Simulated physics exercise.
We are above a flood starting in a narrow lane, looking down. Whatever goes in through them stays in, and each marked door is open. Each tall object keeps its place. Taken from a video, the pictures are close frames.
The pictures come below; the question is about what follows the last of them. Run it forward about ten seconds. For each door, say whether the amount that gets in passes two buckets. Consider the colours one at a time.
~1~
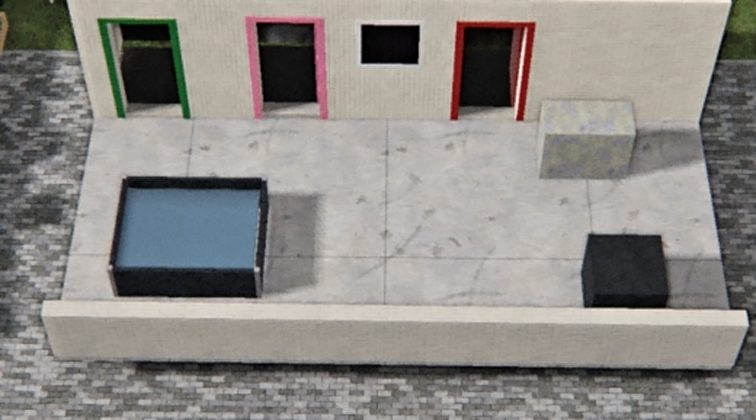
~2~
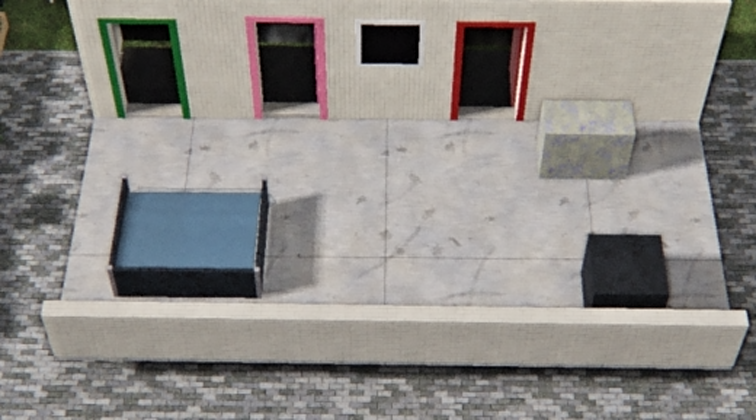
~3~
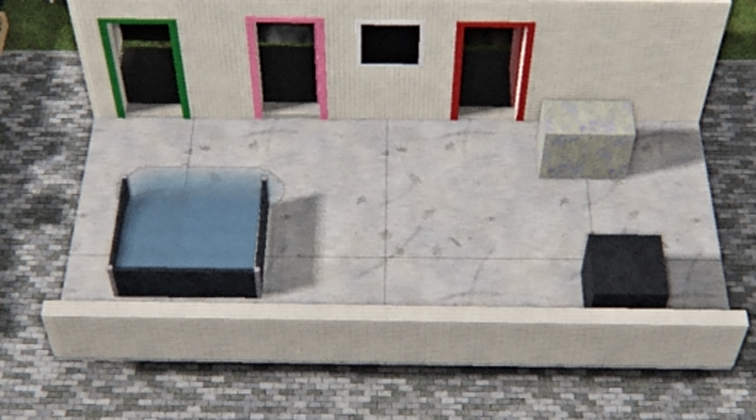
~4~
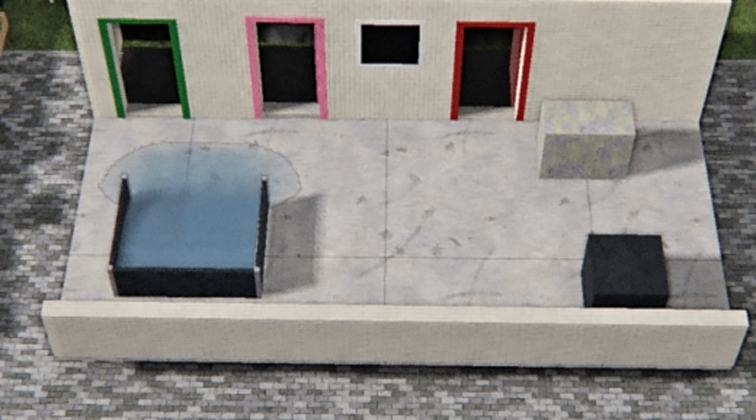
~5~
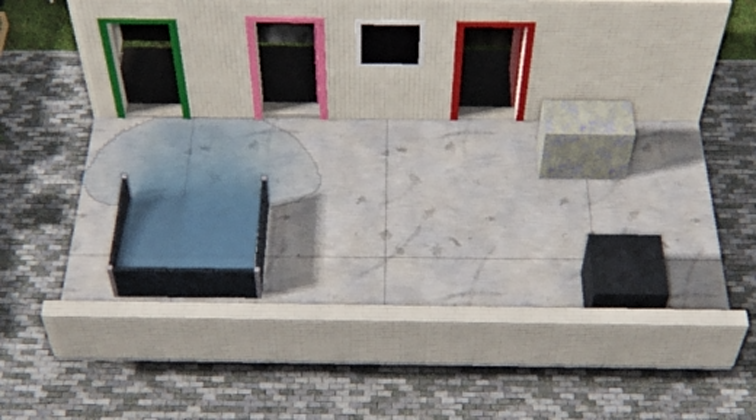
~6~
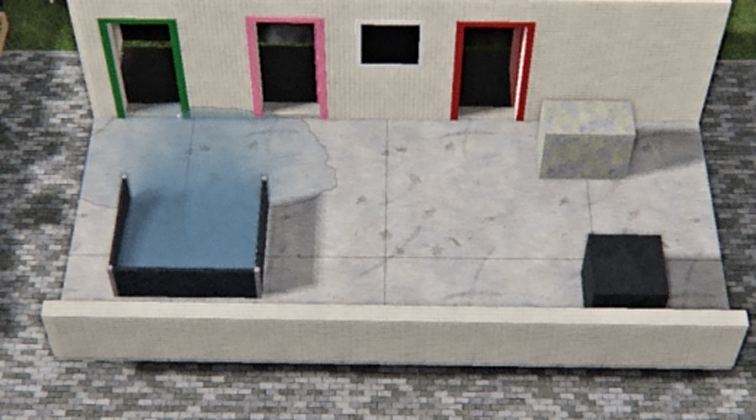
Red door: No, green door: Yes, pink door: Yes.
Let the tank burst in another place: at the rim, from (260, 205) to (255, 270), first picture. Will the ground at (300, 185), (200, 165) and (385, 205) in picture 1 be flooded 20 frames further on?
Point by point: Unwetted; unwetted; soaked.
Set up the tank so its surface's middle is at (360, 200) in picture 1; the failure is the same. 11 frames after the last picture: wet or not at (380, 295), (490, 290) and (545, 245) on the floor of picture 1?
Bone-dry, bone-dry, bone-dry.
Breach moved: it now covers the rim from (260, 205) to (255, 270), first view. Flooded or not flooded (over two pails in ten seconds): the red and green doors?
Result - red door: Clears the line; green door: Misses the line.
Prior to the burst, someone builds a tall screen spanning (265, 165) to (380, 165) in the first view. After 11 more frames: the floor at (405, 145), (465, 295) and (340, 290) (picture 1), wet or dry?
First soaked, then spared, then spared.
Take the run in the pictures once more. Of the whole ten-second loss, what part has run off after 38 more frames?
Near 80 in a hundred.
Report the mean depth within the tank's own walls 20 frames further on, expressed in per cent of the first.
14 % or so.
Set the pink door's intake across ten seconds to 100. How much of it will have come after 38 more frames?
Close to 100 %.
A moment on, water covers 20 % of the floor; the red door not reached, the green door over two buckets in, the pink door under two buckets in.
Next, water covers 25 % of the floor; the red door not reached, the green door far over two buckets in, the pink door over two buckets in.
Then, water covers 40 % of the floor; the red door wet at the sill, nothing in, the green door far over two buckets in, the pink door over two buckets in.
Later, water covers 60 % of the floor; the red door wet at the sill, nothing in, the green door far over two buckets in, the pink door over two buckets in.
In the end, water covers 70 % of the floor; the red door under two buckets in, the green door far over two buckets in, the pink door over two buckets in.
